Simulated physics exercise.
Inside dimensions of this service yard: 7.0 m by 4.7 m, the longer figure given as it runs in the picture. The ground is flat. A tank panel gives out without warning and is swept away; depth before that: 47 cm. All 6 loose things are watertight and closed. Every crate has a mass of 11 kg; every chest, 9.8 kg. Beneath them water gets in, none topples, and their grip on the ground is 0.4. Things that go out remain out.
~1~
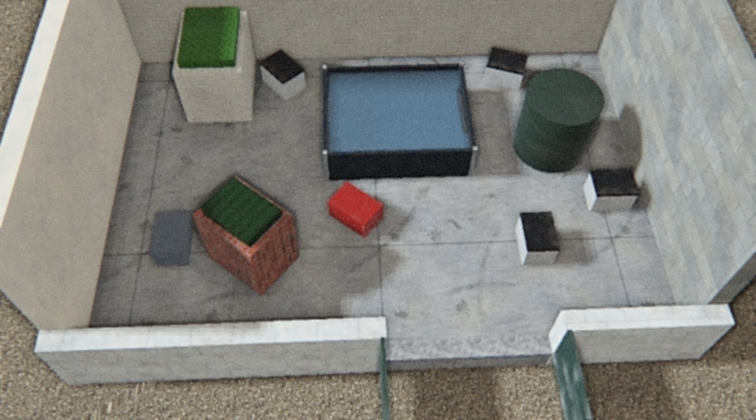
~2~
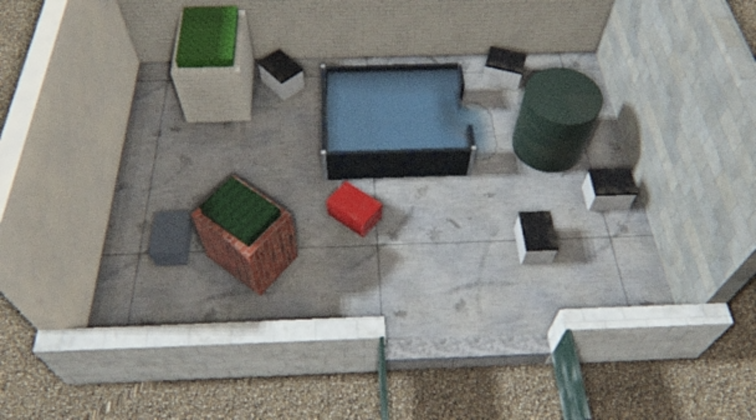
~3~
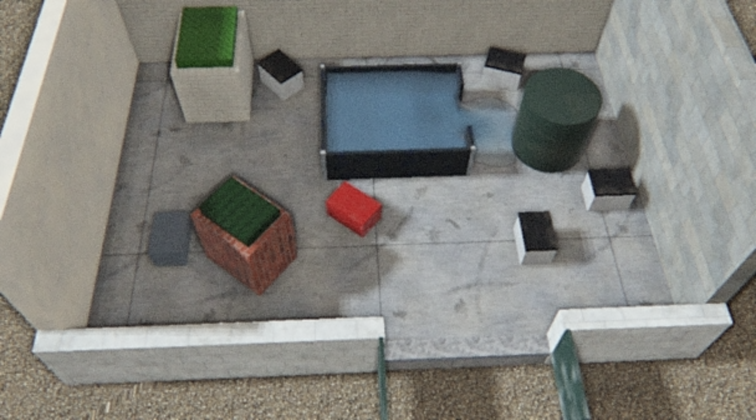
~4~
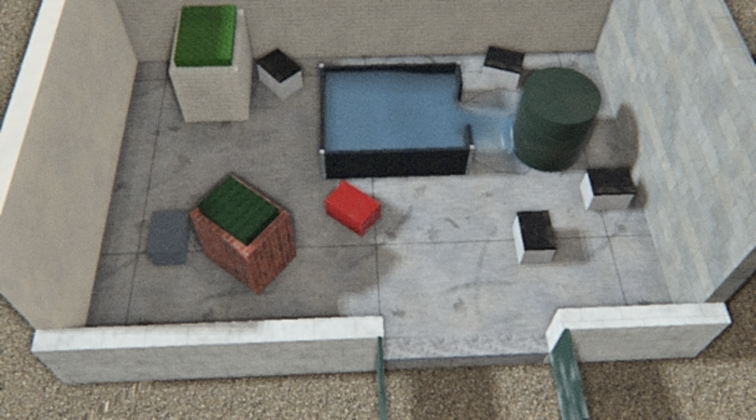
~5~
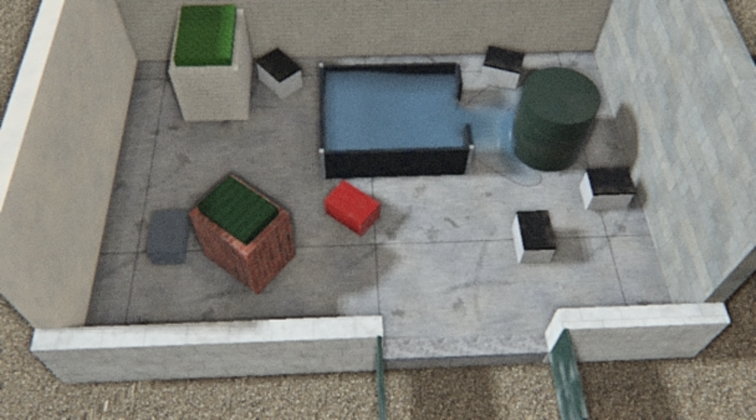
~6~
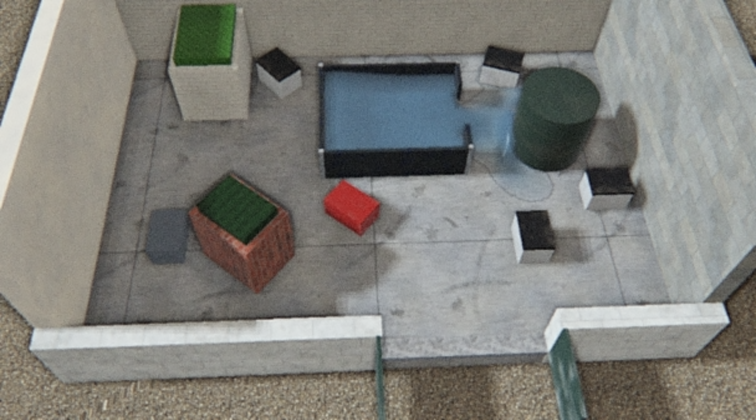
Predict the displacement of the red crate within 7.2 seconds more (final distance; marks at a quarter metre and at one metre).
It keeps near its spot.
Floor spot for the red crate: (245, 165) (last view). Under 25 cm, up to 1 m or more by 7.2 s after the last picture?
It holds its place.
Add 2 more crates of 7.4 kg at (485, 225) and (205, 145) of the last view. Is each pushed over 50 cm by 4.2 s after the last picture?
Respectively: Outside the limit and inside the limit.
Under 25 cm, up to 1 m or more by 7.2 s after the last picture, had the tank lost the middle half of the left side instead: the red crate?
Result: Red crate essentially stationary.
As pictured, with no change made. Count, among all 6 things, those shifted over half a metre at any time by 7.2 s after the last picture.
Count: 3.
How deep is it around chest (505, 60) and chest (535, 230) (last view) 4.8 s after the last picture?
Depths: Near 4 cm, then near 6 cm.
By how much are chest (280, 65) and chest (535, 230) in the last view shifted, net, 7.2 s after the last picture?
First 40 cm, then 250 cm.
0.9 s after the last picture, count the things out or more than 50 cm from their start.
By then the count is 0.
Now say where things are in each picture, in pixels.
In the first frame, the red crate at (356, 203), on the bottom; 2.8 m2 under water; 0 of 6 have shifted.
In the second frame, the red crate at (354, 202) rests on the ground; water covers 3.2 m2; 0 of 6 have shifted.
In the third frame, the red crate at (354, 203) rests on the ground; 3.6 m2 under water; 0 of 6 have shifted.
In the fourth frame, the red crate at (353, 202) rests on the ground; 4.0 m2 under water; 0 of 6 have shifted.
In the fifth frame, the red crate at (352, 202) rests on the ground; water covers 4.3 m2; 0 of 6 have shifted.
In the sixth frame, the red crate at (352, 201) rests on the ground; water covers 4.8 m2; 0 of 6 have shifted.
Then, 0.9 s after the last picture the red crate is near (352, 201), 0.0 m from its start, aground; 0 of 6 are out; 0 afloat.
Then, 2.8 s after the last picture the red crate is near (352, 201), 0.0 m from its start, aground; 0 of 6 are out; 0 afloat.
Then, 4.8 s after the last picture the red crate is near (352, 201), 0.0 m from its start, aground; 0 of 6 are out; 2 afloat.
Then, 7.2 s after the last picture the red crate is near (352, 201), 0.0 m from its start, aground; 0 of 6 are out; 2 afloat.
